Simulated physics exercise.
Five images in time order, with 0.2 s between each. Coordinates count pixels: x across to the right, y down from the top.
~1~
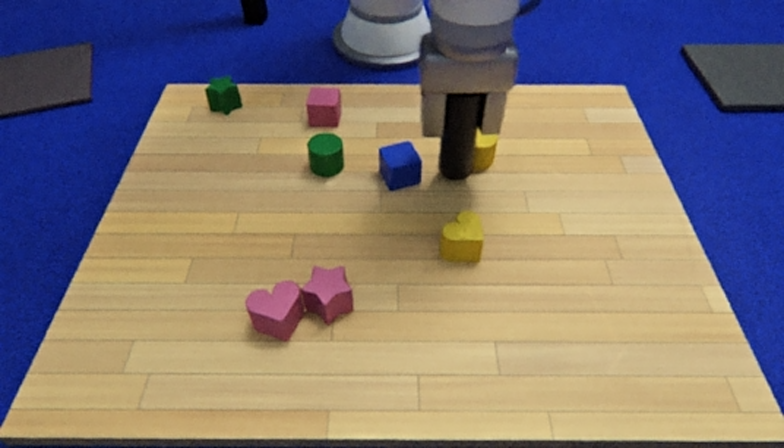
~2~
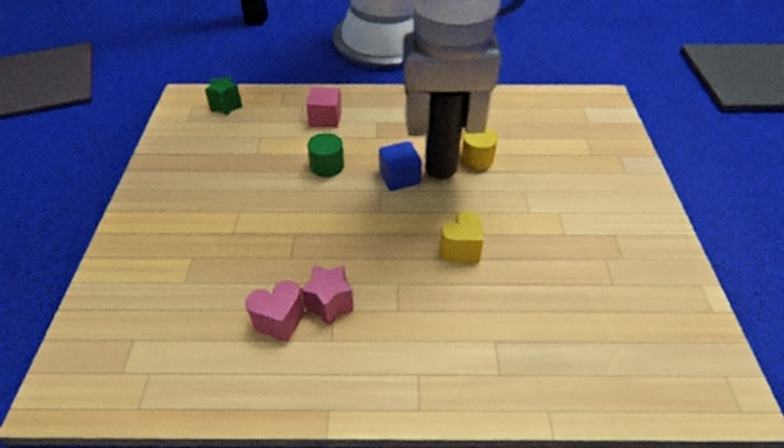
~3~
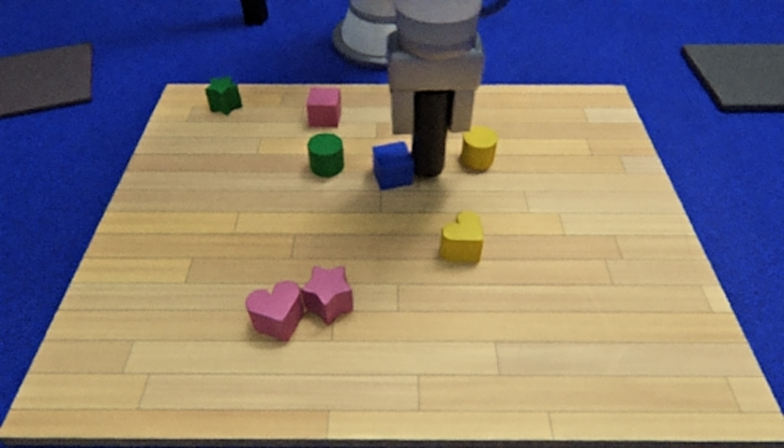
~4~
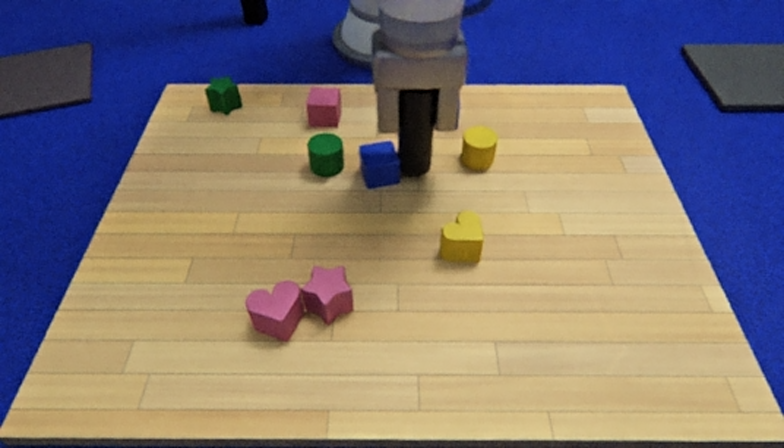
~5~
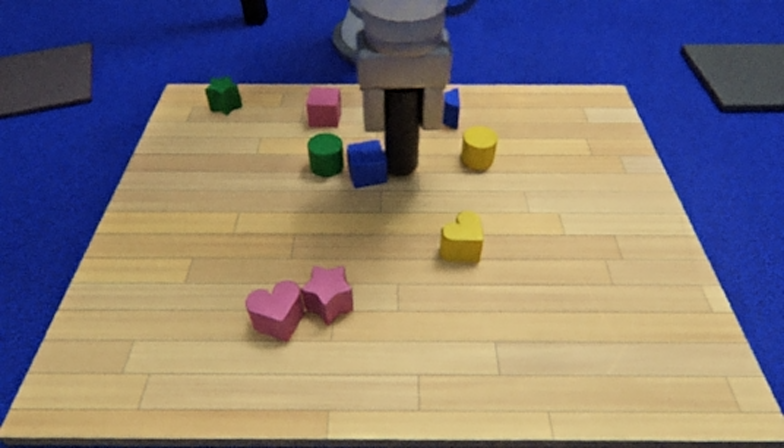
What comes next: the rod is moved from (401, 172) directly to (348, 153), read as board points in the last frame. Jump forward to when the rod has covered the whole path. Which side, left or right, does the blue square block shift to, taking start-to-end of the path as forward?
The shift goes left.
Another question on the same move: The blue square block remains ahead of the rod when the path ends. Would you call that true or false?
False - the claim does not hold.
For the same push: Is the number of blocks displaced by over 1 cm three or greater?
No, it doesn't check out.
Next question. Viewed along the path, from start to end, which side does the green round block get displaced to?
Displaced left.
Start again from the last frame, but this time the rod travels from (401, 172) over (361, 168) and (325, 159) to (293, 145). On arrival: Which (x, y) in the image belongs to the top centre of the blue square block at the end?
It sits at (257, 131).
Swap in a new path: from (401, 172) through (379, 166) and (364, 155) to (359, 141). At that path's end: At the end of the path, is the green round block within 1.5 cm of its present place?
I'd say no.
What follows on the original path. Halfway along, rod (373, 155); green round block (303, 142); blue square block (341, 150), turned 20° anticlockwise.
At the end, rod (348, 146); pink square block still; green round block (300, 143); blue square block (332, 152), turned 40° anticlockwise.
